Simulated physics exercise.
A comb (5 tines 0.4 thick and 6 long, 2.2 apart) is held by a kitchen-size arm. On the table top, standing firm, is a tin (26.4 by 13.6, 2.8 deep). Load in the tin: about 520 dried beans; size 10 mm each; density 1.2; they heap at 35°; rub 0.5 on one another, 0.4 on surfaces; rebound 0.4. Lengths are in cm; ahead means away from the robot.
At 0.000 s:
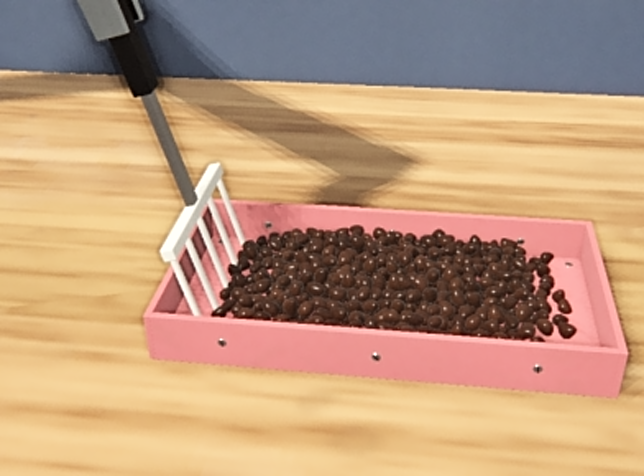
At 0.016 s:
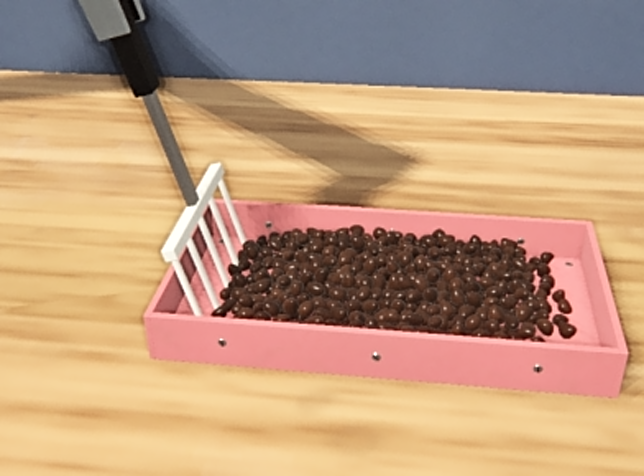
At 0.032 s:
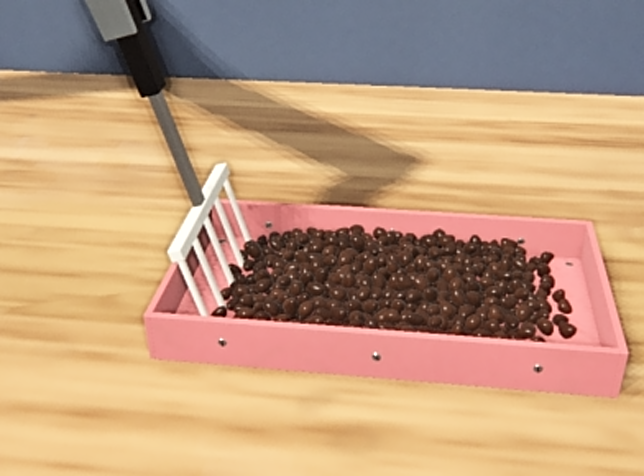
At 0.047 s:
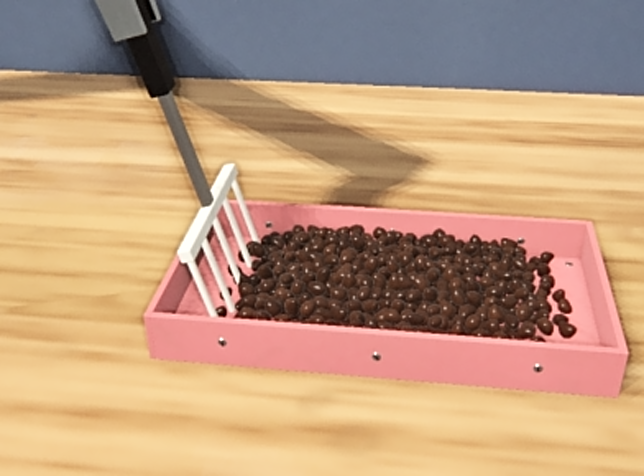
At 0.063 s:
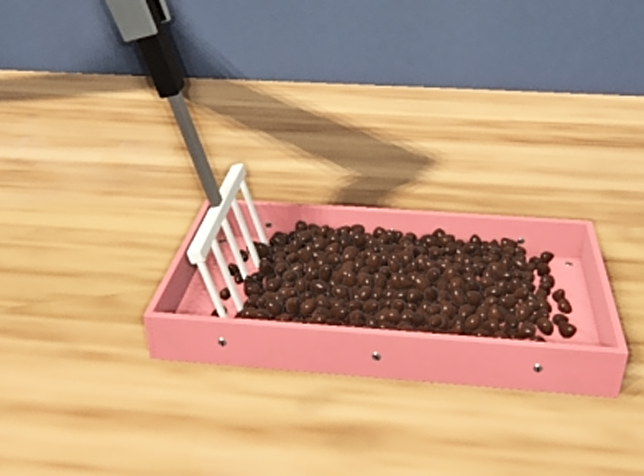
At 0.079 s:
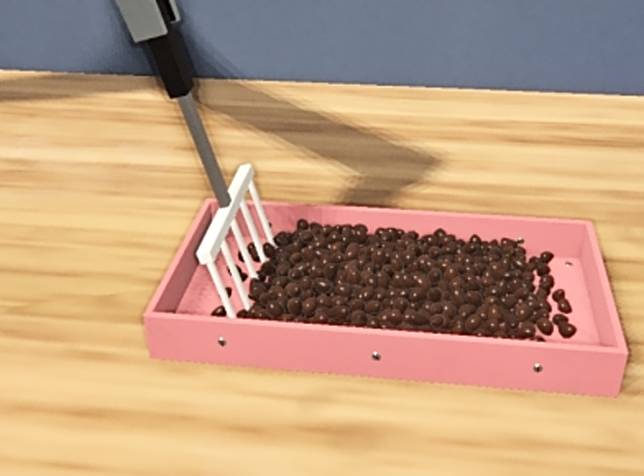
White rake on a robot arm moving slowly right through dark brown beans in a pink tray on a wooden table.
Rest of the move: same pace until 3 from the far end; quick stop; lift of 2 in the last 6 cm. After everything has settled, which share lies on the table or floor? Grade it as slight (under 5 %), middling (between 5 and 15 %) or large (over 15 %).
Grade: Middling.
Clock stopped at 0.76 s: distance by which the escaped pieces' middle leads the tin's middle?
Roughly 16 cm.
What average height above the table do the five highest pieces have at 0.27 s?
They are roughly 4 cm above the table.
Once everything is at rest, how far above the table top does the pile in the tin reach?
Around 4.5 cm above the table.
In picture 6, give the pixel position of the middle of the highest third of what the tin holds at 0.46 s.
Near (505, 280).
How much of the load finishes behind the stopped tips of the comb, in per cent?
Behind the stopped tips: Around 65 per cent.
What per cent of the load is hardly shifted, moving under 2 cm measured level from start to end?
Around 10 in a hundred, roughly.
By 0.27 s, sloping 74°, highest piece 4 above the table; 523 in the tin.
By 0.46 s, sloping 74°, highest piece 8 above the table; 515 in the tin, 3 on the table or floor, 5 in flight or on the tool.
By 0.76 s, sloping 74°, highest piece 5 above the table; 476 in the tin, 44 on the table or floor, 3 in flight or on the tool.
By 1.46 s, sloping 74°, highest piece 5 above the table; 474 in the tin, 49 on the table or floor.
Final count, 474 in the tin, 49 on the table or floor. That is 9 % on the table or floor.
